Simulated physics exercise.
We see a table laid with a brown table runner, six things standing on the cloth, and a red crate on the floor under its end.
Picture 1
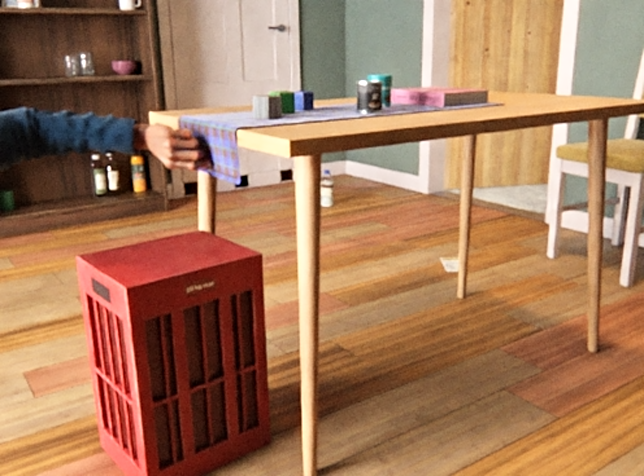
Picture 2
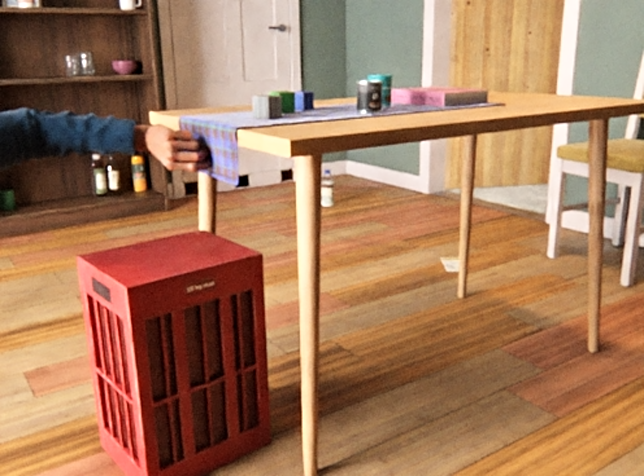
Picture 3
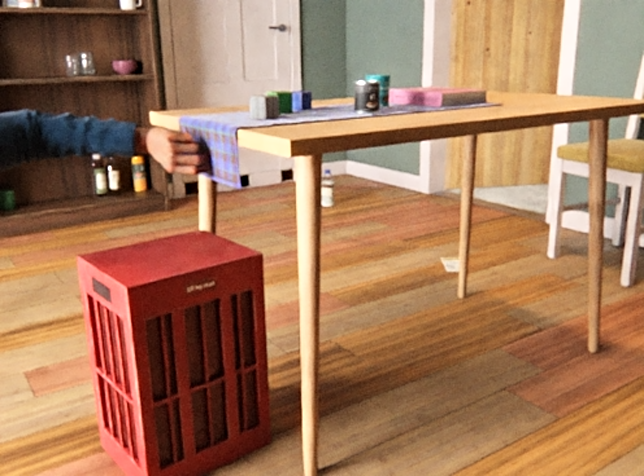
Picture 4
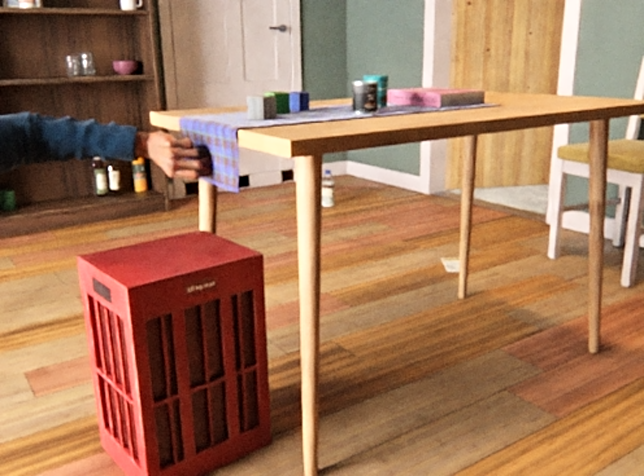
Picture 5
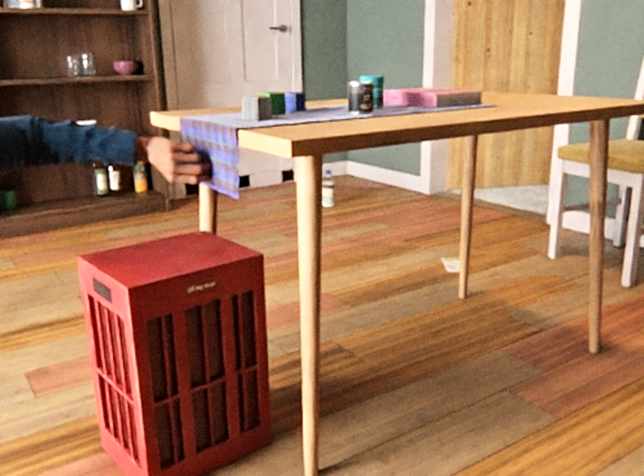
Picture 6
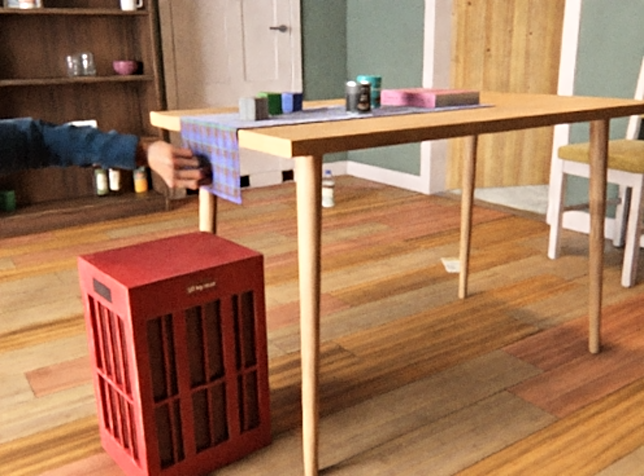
A hand in a dark blue sleeve reaches in from the left to the hanging end of a checked runner on a wooden table, viewed from the side in a wood-floored room. Grey, green and blue cubes, black and turquoise cans and a pink block stand on it, above a red crate. The runner slides slightly left, its hem lowering as the objects ride along, while the camera stays still.
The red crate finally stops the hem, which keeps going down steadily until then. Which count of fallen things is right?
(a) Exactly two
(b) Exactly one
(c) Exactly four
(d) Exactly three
Option b: Exactly one.
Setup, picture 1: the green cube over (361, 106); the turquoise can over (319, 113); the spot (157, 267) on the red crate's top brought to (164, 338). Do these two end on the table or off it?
The green cube? Safe. The turquoise can? Lost.
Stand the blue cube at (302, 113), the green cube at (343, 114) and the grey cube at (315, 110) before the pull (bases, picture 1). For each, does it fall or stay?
Note - blue cube retained, green cube retained, grey cube retained.
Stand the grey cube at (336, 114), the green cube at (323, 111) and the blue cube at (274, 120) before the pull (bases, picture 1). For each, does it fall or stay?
Result - grey cube retained; green cube retained; blue cube lost.
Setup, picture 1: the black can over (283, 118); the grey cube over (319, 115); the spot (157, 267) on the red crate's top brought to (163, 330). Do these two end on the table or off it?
Observed: Black can departs; grey cube departs.
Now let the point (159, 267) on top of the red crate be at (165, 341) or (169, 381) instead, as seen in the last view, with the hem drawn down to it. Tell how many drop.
Counts: 3, 4.
Early on, hem near (211, 220); all still up.
Midway, hem on the crate; grey cube gone.
Finally, hem on the crate; grey cube gone. It carries off one.
